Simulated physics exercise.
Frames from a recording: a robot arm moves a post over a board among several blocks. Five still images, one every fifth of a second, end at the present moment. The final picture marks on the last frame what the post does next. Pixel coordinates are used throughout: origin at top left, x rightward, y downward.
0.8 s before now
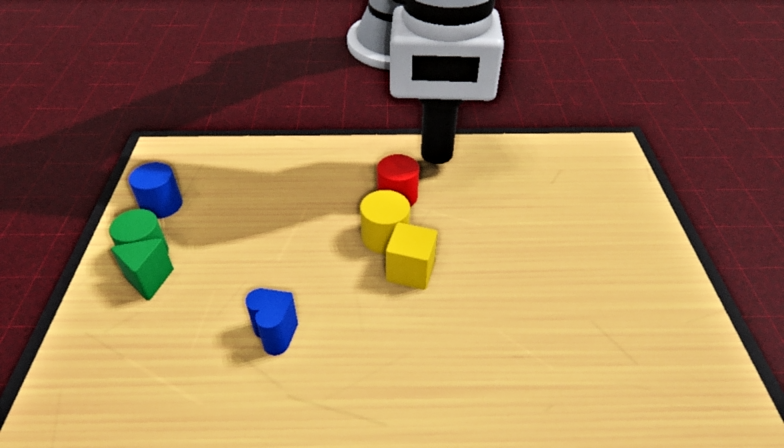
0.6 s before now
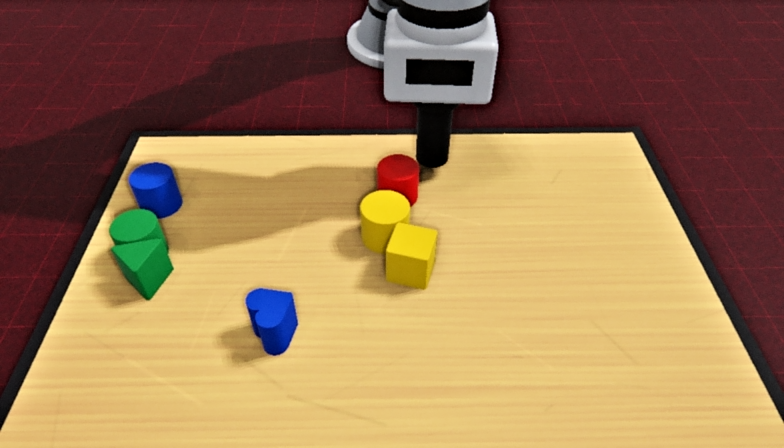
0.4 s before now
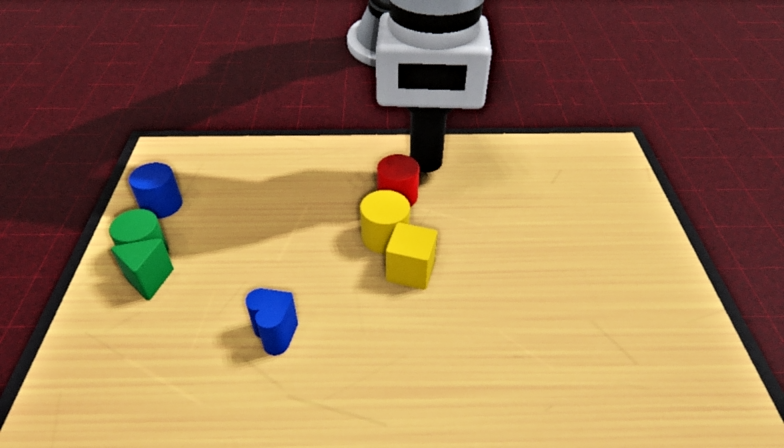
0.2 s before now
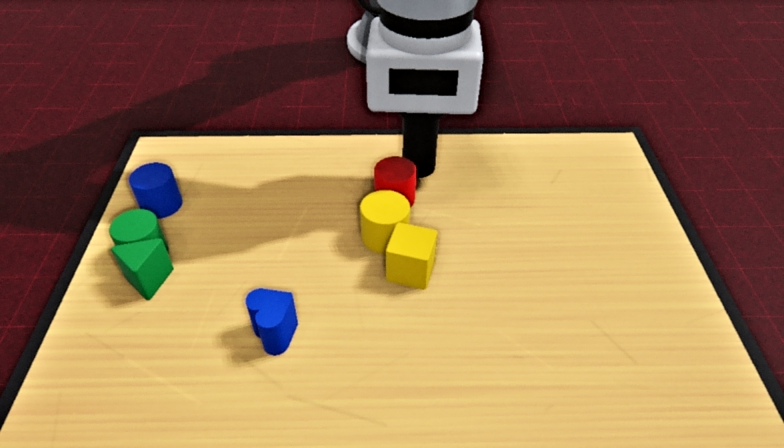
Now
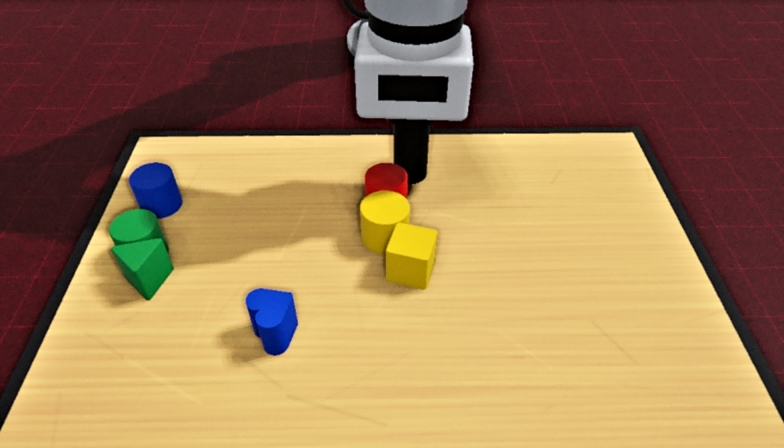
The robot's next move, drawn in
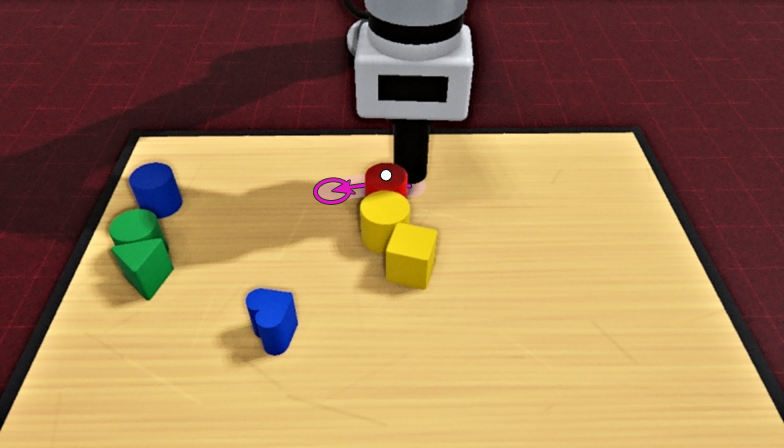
We see a robot arm move a black post slowly left and slightly nearer over a wooden board of coloured blocks; the post then pushes the red cylinder a short way left behind the yellow cylinder, while the other blocks stay still.
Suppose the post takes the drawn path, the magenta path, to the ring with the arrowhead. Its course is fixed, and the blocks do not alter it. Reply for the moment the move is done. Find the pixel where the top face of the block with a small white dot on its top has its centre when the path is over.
It comes to (355, 182).
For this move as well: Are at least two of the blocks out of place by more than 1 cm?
In short: No.
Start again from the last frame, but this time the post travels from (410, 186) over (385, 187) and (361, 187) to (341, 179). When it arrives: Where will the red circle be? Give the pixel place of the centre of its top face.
Close to (356, 182).
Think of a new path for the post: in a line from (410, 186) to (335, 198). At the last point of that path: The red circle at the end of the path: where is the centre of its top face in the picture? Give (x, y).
That would be at about pixel (338, 193).
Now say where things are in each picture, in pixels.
In the first frame, post's lower end at (437, 154); yellow circle at (385, 206); red circle at (398, 166).
In the second frame, post at (432, 158); blocks still.
In the third frame, post at (426, 162); blocks still.
In the fourth frame, post at (419, 168); red circle at (395, 168).
In the fifth frame, post at (410, 174); yellow circle at (385, 206); red circle at (386, 175).
Drawn move, from (410, 186) by way of (371, 185) to (332, 191); the dot is on the red circle.
What follows on the original path. Halfway along, post at (369, 173); yellow circle at (382, 208); red circle at (361, 180).
At the end, post at (331, 179); yellow circle at (382, 208); red circle at (355, 182).
